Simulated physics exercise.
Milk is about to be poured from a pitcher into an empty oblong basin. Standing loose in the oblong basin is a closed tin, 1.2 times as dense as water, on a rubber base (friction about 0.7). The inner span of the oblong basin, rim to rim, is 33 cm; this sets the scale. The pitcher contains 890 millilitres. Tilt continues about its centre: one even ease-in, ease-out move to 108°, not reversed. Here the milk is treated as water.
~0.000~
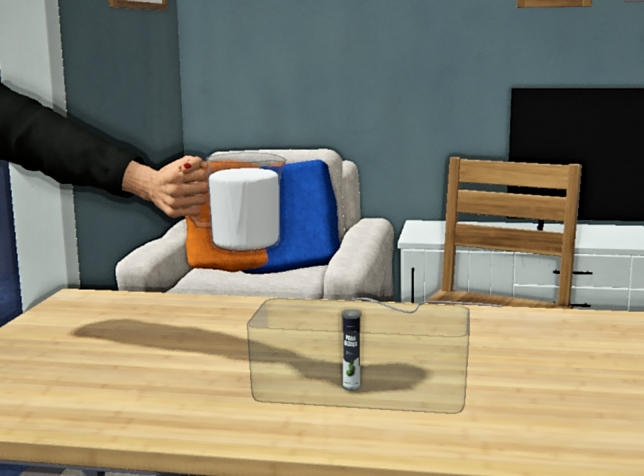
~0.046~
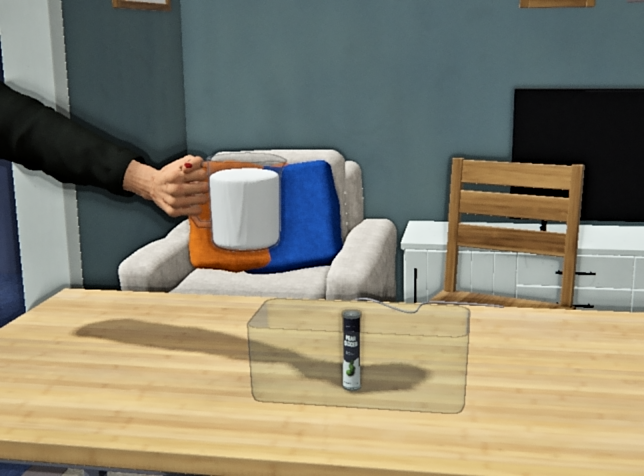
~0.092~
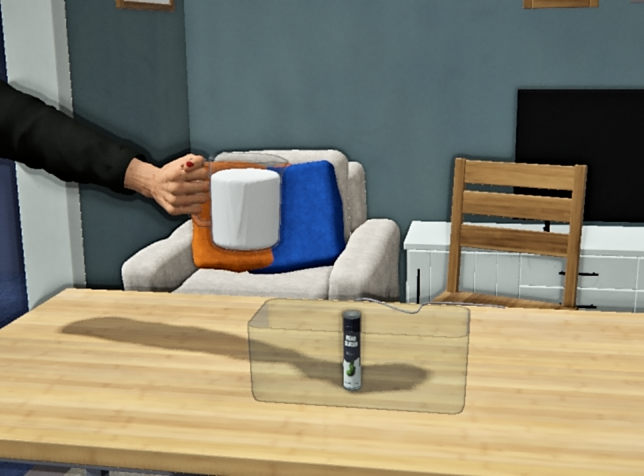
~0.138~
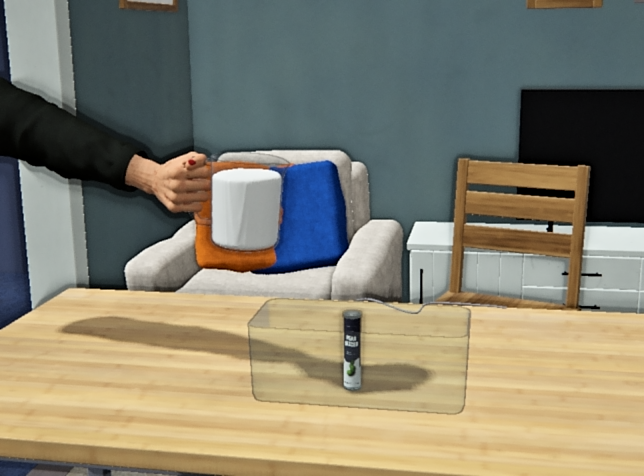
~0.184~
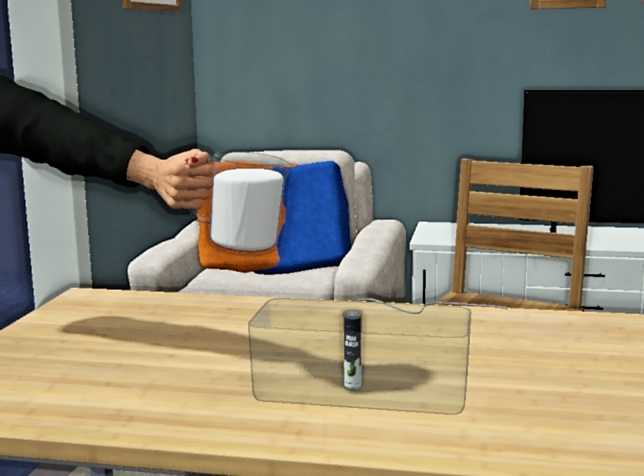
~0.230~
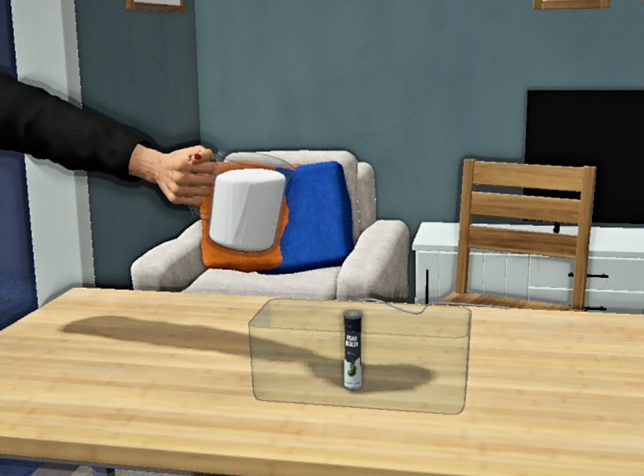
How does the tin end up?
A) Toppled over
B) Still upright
(A) Toppled over.
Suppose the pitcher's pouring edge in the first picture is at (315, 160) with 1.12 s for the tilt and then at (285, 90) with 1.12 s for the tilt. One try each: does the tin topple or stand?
Trial 1 - tin stays standing; trial 2 - tin tips.
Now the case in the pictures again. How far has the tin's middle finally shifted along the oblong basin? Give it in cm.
In the end the tin's centre has shifted about 11.5 centimetres.
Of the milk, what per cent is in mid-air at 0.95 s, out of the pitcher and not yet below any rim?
Close to 26 per cent.
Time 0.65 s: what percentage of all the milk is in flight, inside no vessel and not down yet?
Near 14 per cent of it all.
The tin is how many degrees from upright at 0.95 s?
About 0 degrees from upright.
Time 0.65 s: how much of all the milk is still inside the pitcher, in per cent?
I'd put it near 86 percent.
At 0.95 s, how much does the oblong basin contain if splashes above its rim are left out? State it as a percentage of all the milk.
42 per cent or thereabouts.
Then, 0.65 s in, the tilt is 67° and 86 per cent is still to pour; the tin stands where it began.
Then, 0.95 s in, the tilt is 102° and 32 per cent is still to pour; the tin stands where it began.
Then, 1.27 s in, the tilt is 108° and 2 per cent is still to pour; the tin lies on its side.
Then, 1.62 s in, the tilt is 108° and 0 per cent is still to pour; the tin lies on its side.
Finally, the tin lies on its side.
